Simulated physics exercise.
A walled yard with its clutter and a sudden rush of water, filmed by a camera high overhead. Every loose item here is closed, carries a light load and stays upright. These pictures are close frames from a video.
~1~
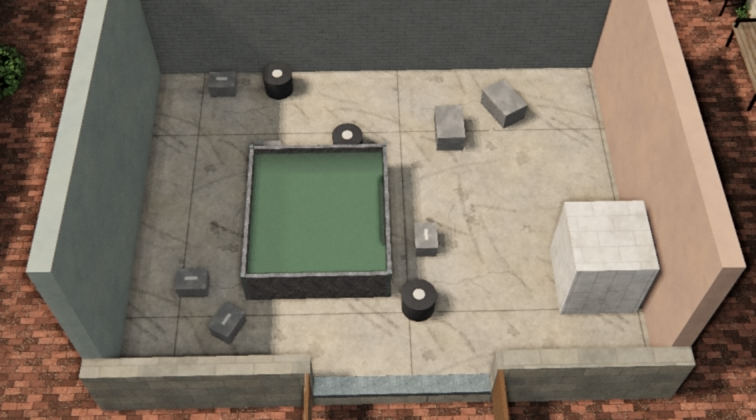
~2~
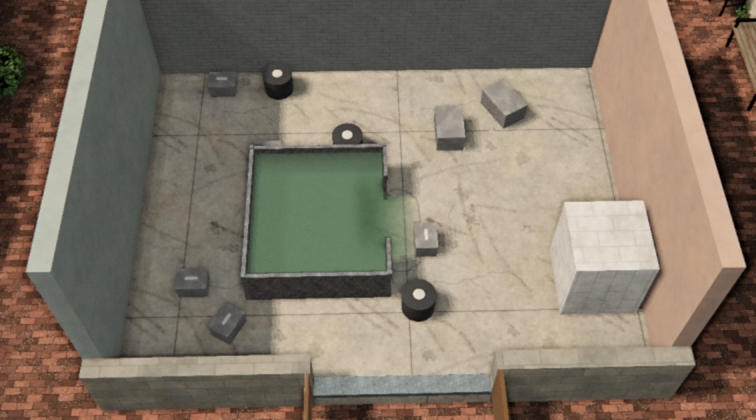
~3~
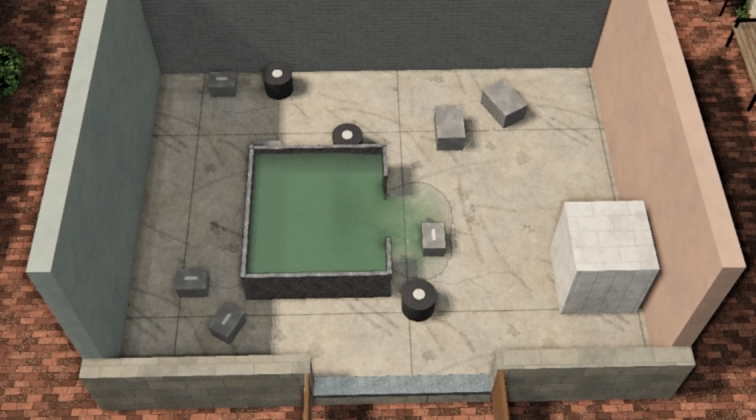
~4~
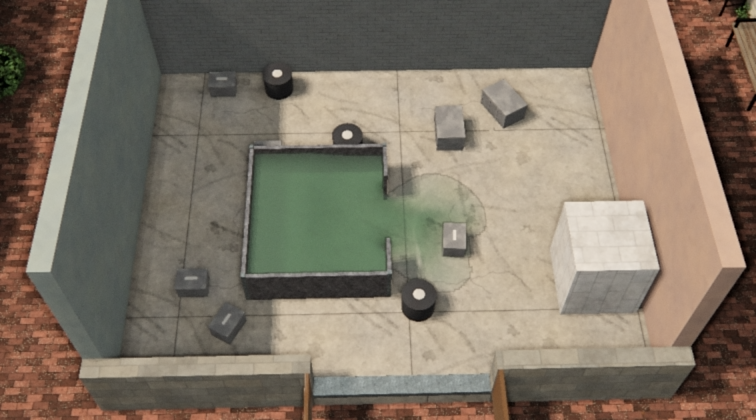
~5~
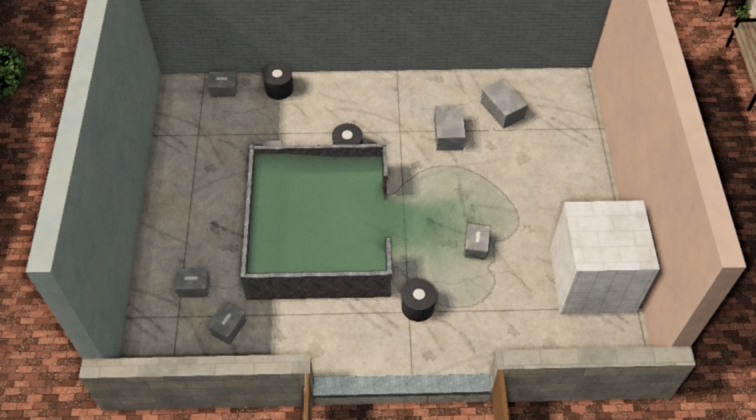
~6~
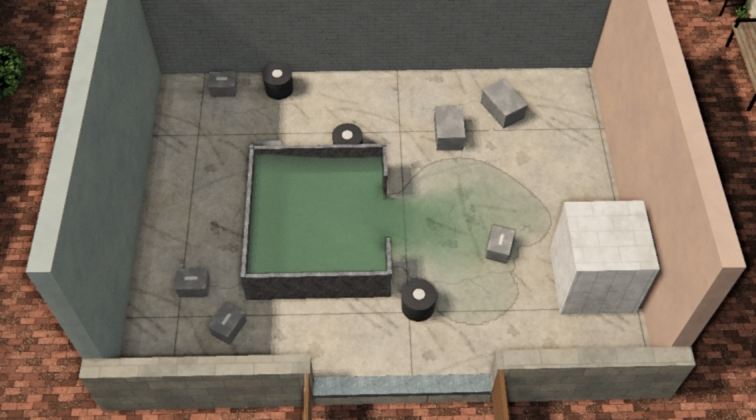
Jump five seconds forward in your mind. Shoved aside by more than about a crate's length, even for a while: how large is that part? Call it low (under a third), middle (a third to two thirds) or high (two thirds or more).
Low.
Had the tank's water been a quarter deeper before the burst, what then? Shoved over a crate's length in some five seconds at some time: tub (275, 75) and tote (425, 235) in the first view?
First one: Stayed within that, second one: Travelled that far.
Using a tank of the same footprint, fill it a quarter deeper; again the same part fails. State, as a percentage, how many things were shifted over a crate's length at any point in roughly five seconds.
That comes to 20 % of the lot.
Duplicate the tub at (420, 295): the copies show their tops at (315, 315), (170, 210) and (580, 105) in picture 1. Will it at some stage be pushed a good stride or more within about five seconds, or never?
In turn: Less than that, short of that, shifted that much.
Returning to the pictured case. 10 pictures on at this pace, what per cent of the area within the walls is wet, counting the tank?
Near 45 %.
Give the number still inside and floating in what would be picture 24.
1 in all.
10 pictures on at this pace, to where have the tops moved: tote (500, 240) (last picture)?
It ends up close to (545, 251).
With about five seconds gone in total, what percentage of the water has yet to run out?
Close to 98 per cent, I think.
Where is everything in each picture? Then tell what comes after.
In the first picture, a tote at (426, 235), on the bottom; a tub at (347, 135) rests on the ground; 0 of 10 have shifted.
In the second picture, a tote at (426, 235) rests on the ground; a tub at (347, 135) rests on the ground; 0 of 10 have shifted.
In the third picture, a tote at (434, 235) rests on the ground, close to its start; a tub at (347, 135) rests on the ground; 1 of 10 have shifted.
In the fourth picture, a tote at (455, 235), on the bottom, a stride from its start; a tub at (347, 135) rests on the ground; 1 of 10 have shifted.
In the fifth picture, a tote at (478, 237), on the bottom, a stride from its start; a tub at (347, 135) rests on the ground; 1 of 10 have shifted.
In the sixth picture, a tote at (501, 240) rests on the ground, a stride from its start; a tub at (347, 135) rests on the ground; 1 of 10 have shifted.
A moment on, 1 of 10 are well off their spots; 0 afloat.
Next, 1 of 10 are well off their spots; 1 afloat.
Later, 1 of 10 are well off their spots; 1 afloat.
In the end, 1 of 10 are well off their spots, and 1 have been at some point; 1 afloat.
